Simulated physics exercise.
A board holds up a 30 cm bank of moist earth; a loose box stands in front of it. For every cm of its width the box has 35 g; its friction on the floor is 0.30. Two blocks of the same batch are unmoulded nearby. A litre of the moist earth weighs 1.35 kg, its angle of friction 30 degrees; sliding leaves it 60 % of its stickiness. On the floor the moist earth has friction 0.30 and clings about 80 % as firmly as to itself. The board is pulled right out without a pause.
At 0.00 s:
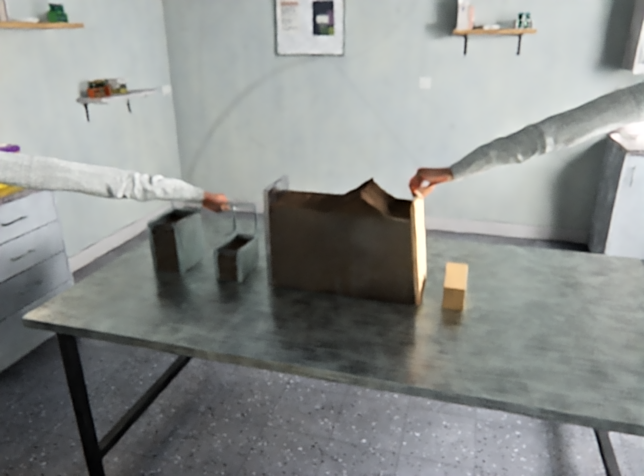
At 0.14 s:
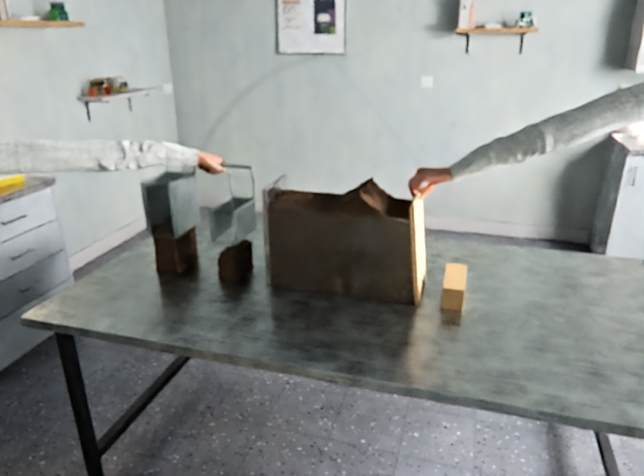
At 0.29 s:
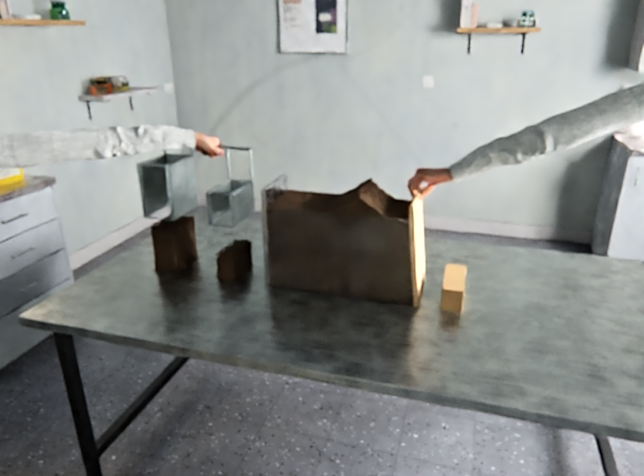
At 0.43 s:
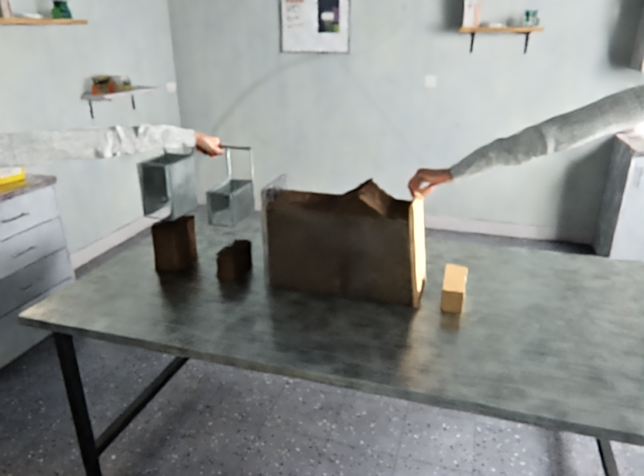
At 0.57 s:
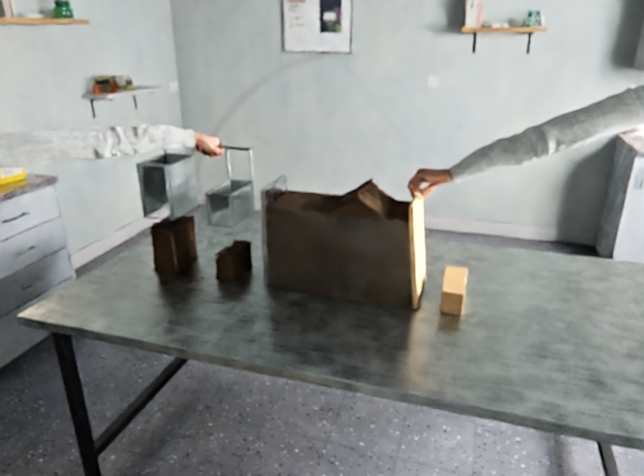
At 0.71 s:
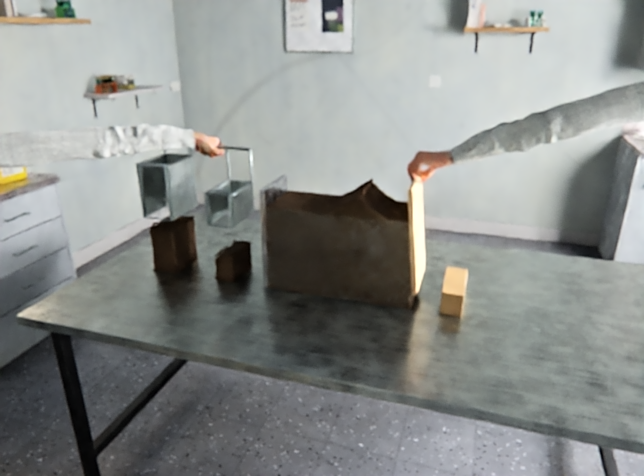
A broad dark-brown bank of moist earth with a peaked top stands on a grey-green table, seen from slightly above in a pale-walled room with shelves. A pale board held by a hand backs its right side, a small tan box stands beyond, and two brown blocks sit left. Another hand lifts clear moulds off the blocks and holds them up, then the right hand starts raising the board while the view shifts slightly.
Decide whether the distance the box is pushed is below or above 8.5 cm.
The result is below 8.5 cm.
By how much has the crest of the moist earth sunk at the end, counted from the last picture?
Some 6.0 cm.
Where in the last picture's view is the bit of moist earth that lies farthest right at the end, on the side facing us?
Near (448, 300).
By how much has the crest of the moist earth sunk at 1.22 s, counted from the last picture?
Some 0.0 cm.
By 0.95 s, the box has not moved.
By 1.22 s, the box has not moved.
By 1.50 s, the box has not moved.
By 1.77 s, the box has not moved.
By 2.25 s, at the end, the box has been pushed 2.9 cm.
